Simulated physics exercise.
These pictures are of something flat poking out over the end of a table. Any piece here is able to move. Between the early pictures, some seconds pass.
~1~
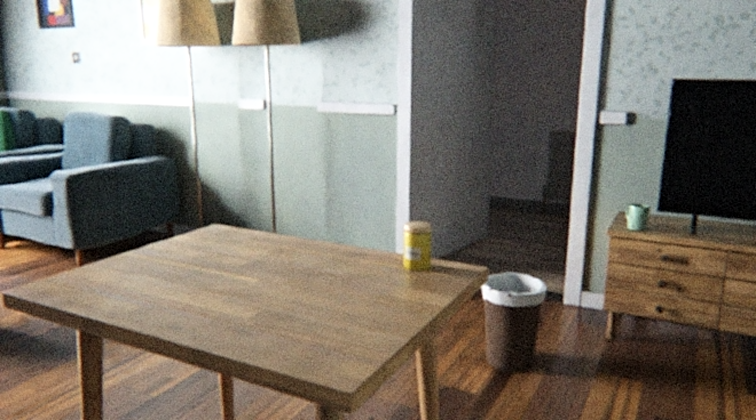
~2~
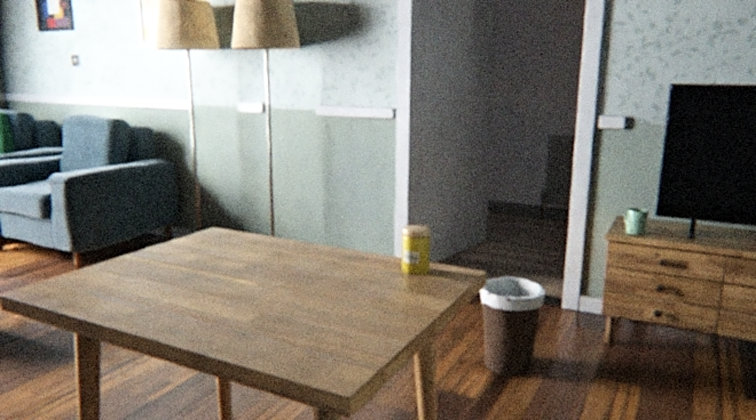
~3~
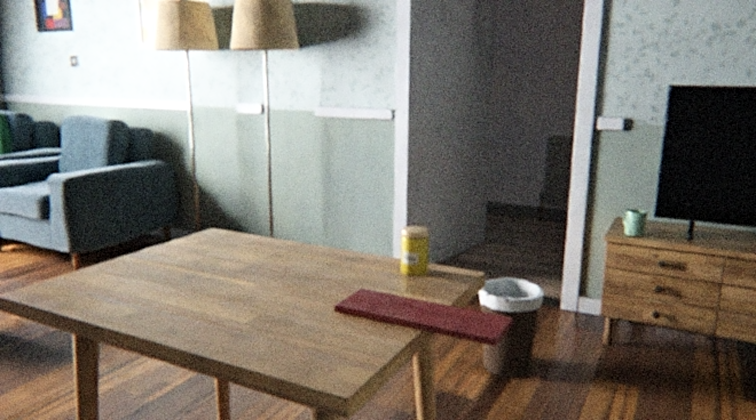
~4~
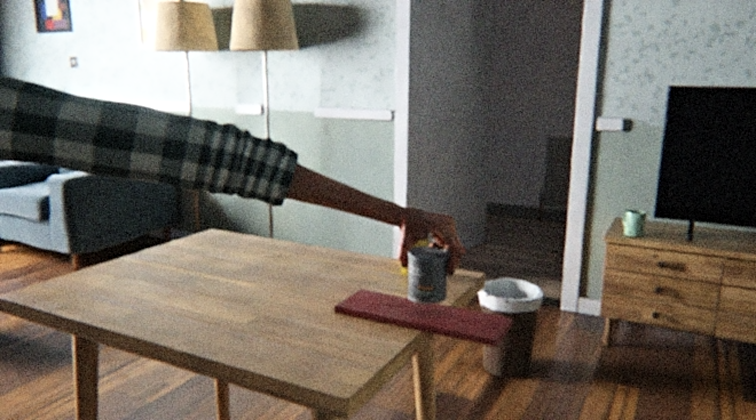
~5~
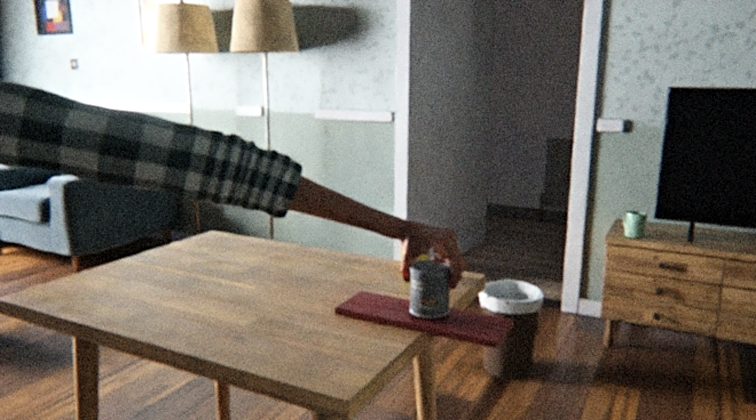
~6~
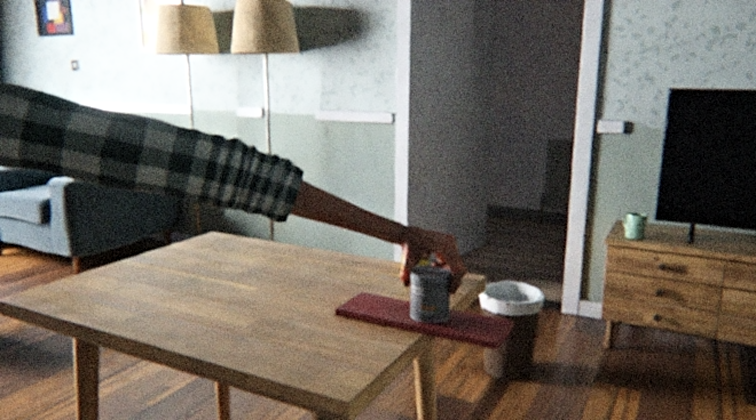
An arm in a dark checked sleeve later reaches in from the left of a living room, seen from slightly above a wooden table by an almost still camera. A yellow container stands near the table's right corner, with a bin beyond, blue armchair and lamps left, and dark screen right. A red plank appears across the table's edge, then the hand lowers a grey tin onto it and keeps hold.
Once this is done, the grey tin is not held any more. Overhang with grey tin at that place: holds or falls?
It stays anchored.
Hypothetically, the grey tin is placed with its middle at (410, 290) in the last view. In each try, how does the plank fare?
After that it stays where it is.
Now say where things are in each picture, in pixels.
In the first frame, the last thing is not in view yet.
In the second frame, the last thing is not in view yet.
In the third frame, the last thing is not in view yet; red plank (422, 314).
The fourth frame shows still above its spot; grey tin (428, 274); red plank (422, 315).
The fifth frame shows still above its spot; grey tin (430, 289); red plank (422, 317).
The sixth frame shows set down, still held; grey tin (430, 294); red plank (422, 318).
Then, 0.50 s on from there, no change.
Then, 1.30 s on from there, grey tin resting near (430, 294).
In the end, all 3 unmoved. At the end, from the last picture's camera, grey tin near (430, 294). The plank stays on the table.
